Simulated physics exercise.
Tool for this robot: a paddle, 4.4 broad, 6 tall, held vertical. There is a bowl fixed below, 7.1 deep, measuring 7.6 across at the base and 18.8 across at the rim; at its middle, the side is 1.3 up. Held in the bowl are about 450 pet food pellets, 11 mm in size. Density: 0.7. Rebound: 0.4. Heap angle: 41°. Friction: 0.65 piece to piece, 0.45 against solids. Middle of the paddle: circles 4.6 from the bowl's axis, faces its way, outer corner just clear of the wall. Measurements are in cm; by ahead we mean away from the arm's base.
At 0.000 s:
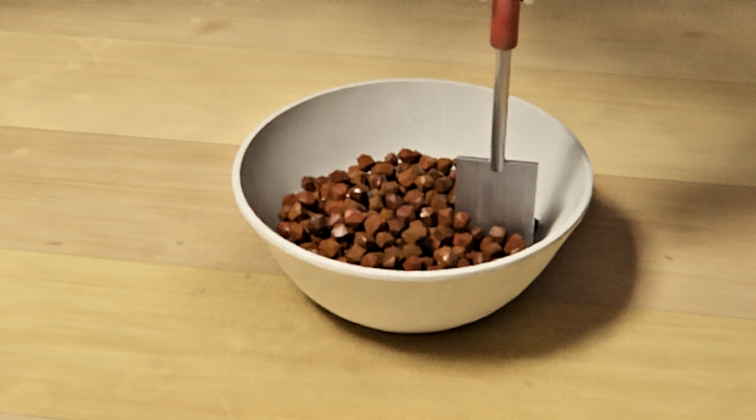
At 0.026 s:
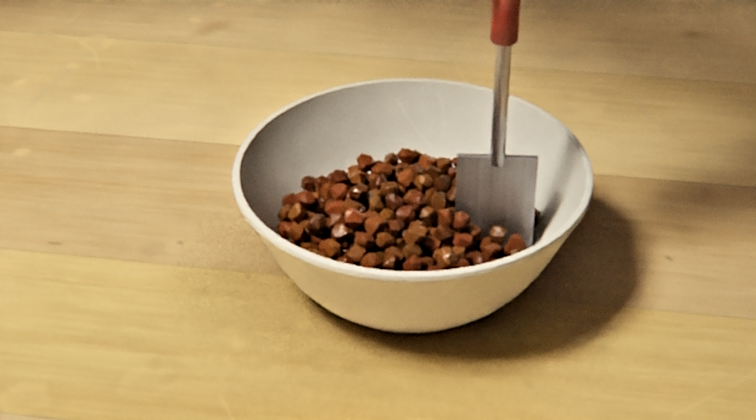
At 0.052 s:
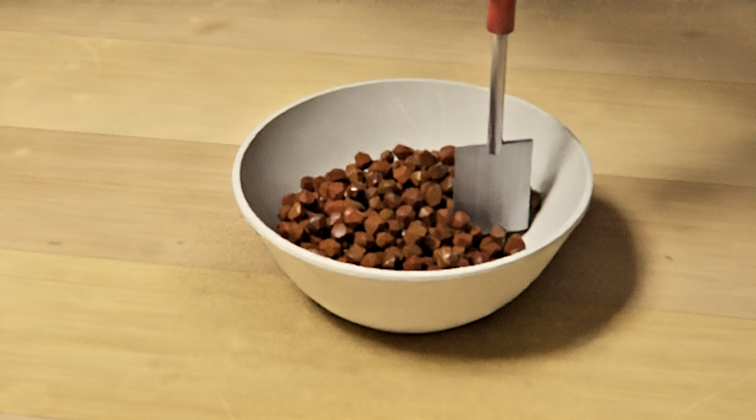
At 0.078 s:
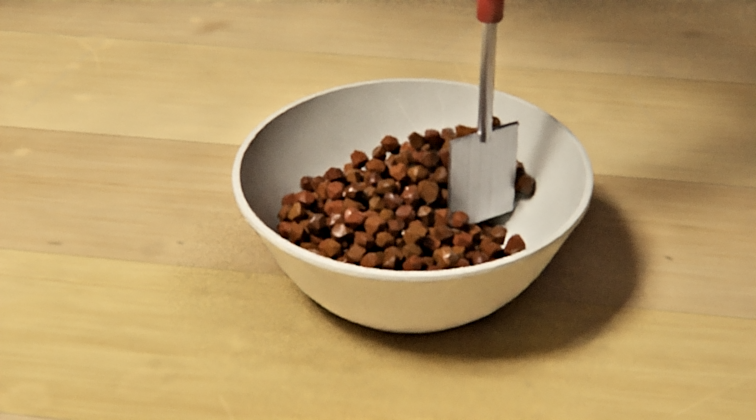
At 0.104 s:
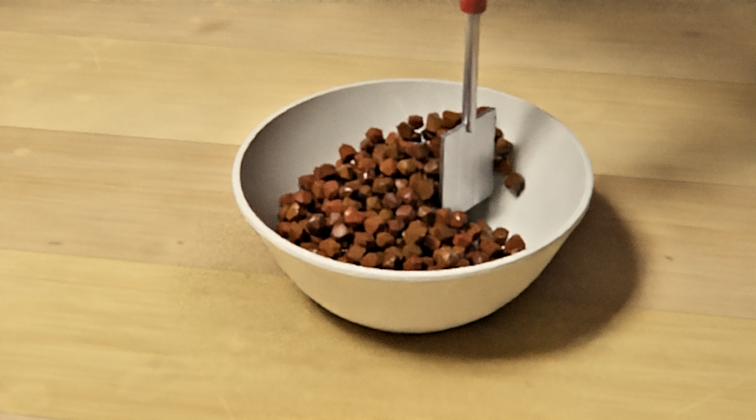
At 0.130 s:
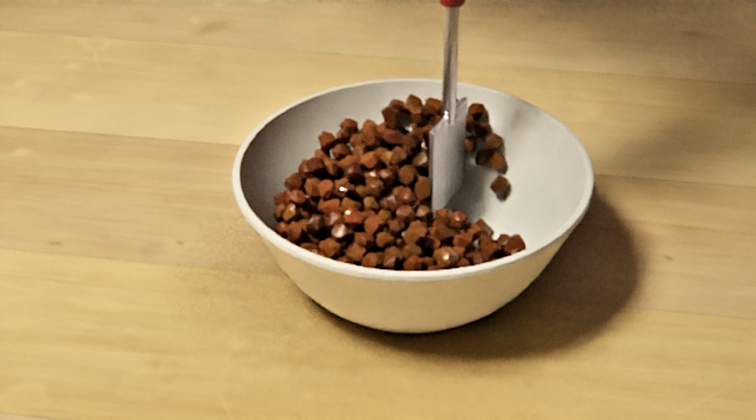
In a white bowl, a red-handled paddle sweeps brown pellets back and to the left.
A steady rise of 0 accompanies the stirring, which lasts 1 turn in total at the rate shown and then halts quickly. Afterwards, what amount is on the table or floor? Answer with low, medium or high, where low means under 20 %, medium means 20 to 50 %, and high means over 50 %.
Low.
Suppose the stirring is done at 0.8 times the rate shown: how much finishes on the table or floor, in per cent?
Estimated share: Near 10 per cent.
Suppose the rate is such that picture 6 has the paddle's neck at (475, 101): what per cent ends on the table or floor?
It works out to roughly 10 percent.
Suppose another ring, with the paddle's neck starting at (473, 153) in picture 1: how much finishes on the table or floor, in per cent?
It comes to around 5 percent.
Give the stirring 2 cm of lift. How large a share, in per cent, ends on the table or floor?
That works out to some 10 per cent.
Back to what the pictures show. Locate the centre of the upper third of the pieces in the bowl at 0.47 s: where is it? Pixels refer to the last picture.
I'd say about (490, 234).
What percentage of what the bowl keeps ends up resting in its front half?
Close to 25 in a hundred.
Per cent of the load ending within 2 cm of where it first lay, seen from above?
I'd guess close to 5 percent of the load.
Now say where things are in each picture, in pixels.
The first picture shows the paddle neck at (499, 136), 0° round; upper third of the load around (400, 218), from x 285 to 530, top at y 155; 450 in the bowl.
The second picture shows the paddle neck at (499, 132), 6° round; upper third of the load around (400, 217), from x 285 to 530, top at y 155.
The third picture shows the paddle neck at (496, 120), 21° round; upper third of the load around (412, 206), from x 285 to 530, top at y 145.
The fourth picture shows the paddle neck at (486, 108), 38° round; upper third of the load around (413, 196), from x 285 to 525, top at y 125.
The fifth picture shows the paddle neck at (470, 98), 54° round; upper third of the load around (405, 189), from x 285 to 525, top at y 115.
The sixth picture shows the paddle neck at (449, 91), 71° round; upper third of the load around (389, 176), from x 280 to 525, top at y 105; 450 in the bowl.
After 0.30 s, 182° round, highest piece 10 above the table; 442 in the bowl, 8 in flight or on the tool.
After 0.47 s, 292° round, highest piece 9 above the table; 411 in the bowl, 24 on the table or floor, 15 in flight or on the tool.
After 0.76 s, 0° round, highest piece 8 above the table; 389 in the bowl, 60 on the table or floor, 1 in flight or on the tool.
After 1.46 s, 0° round, highest piece 8 above the table; 389 in the bowl, 61 on the table or floor.
In the end, 389 in the bowl, 61 on the table or floor. That is 14 % on the table or floor.
